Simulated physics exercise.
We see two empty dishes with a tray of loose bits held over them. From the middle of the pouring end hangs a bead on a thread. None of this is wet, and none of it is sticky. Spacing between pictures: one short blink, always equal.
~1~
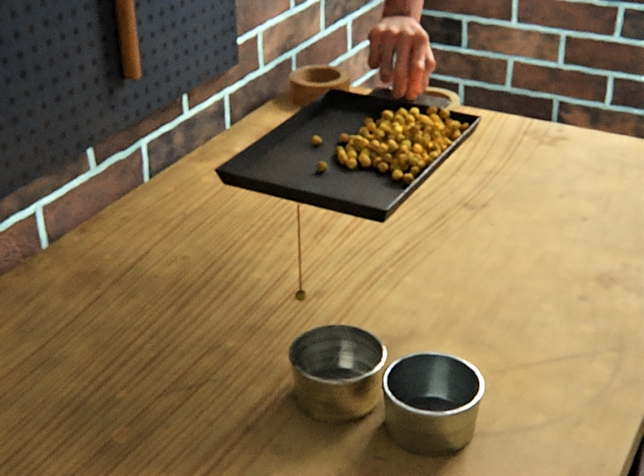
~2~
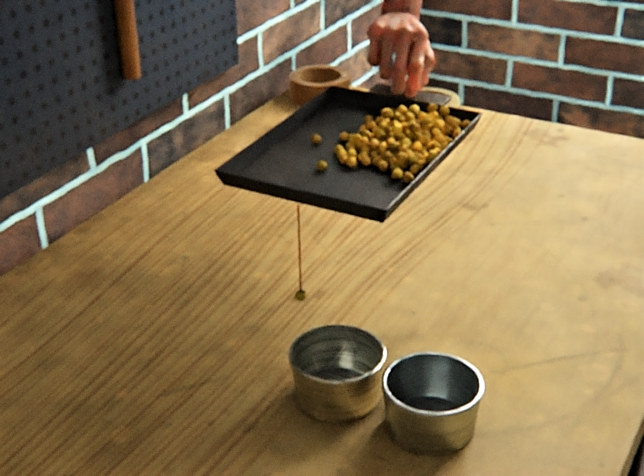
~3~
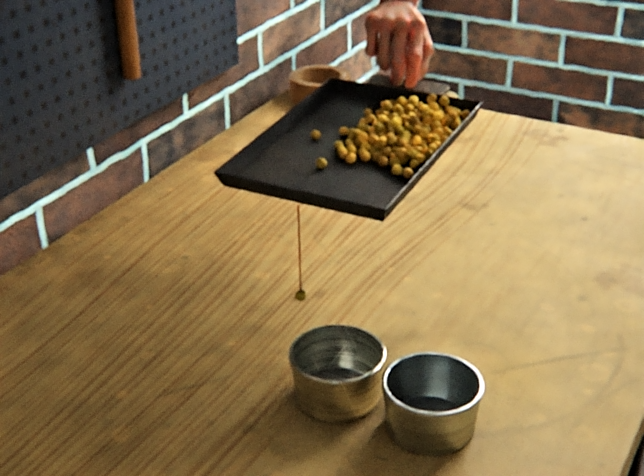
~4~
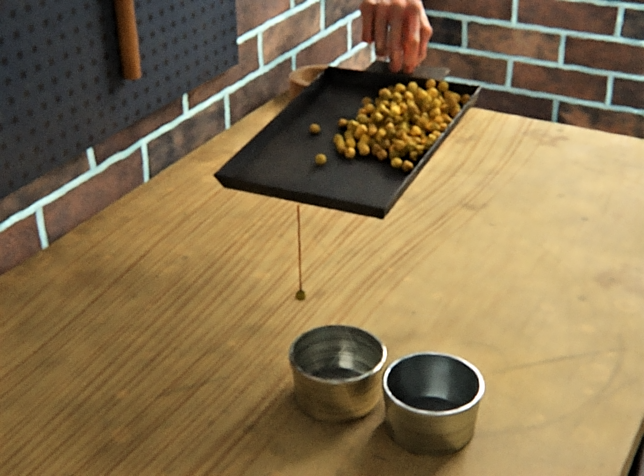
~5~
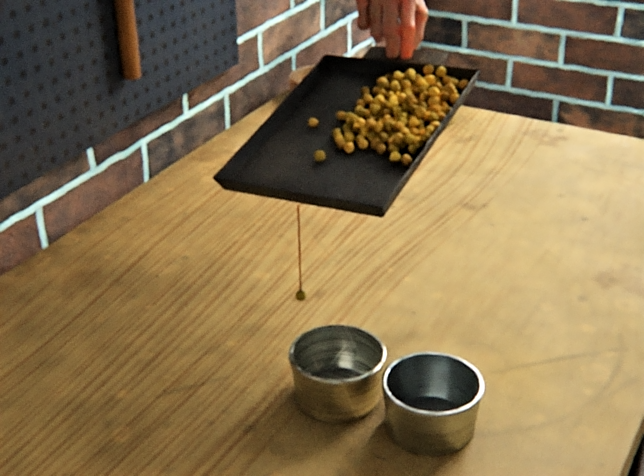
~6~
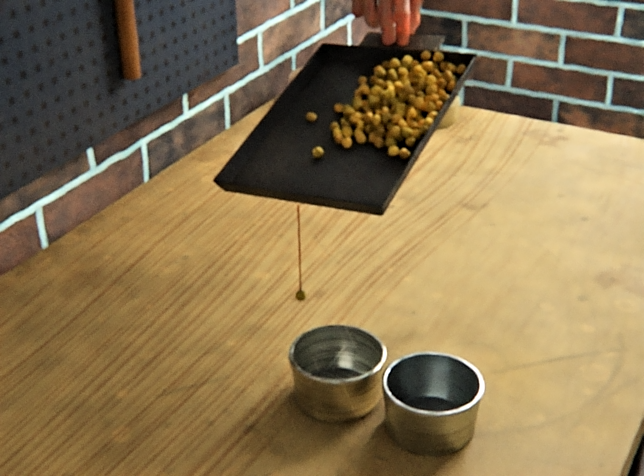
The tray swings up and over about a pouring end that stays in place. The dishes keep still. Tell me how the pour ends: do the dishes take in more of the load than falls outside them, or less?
The dishes end up holding not even half.
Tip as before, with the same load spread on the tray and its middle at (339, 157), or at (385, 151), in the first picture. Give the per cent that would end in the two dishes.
Shares in turn: 0 % and 0 %.
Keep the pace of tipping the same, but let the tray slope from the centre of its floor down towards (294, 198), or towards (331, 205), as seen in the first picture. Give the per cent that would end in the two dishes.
In turn 30 and 60 in a hundred.
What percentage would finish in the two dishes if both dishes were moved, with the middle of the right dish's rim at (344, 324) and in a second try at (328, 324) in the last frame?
You'd get 40 in a hundred the first time and 50 in a hundred the second.
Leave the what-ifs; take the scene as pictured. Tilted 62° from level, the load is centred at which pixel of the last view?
The middle of the pieces sits at roughly (267, 180).
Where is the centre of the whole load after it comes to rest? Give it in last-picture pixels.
(219, 362).
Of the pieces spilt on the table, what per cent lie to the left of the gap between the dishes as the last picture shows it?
Reading: Around 100 %.
Soon, tray tipped steeply; most on the tray; a small part outside both; a small part in the air.
A while on, tray tipped past a quarter turn; about half on the tray; a stray few in the left dish; about half outside both.
Towards the end, tray tipped past a quarter turn; a small part in the left dish; nearly all outside both.
Finally, tray tipped past a quarter turn; none in the right dish; a small part in the left dish; nearly all outside both.
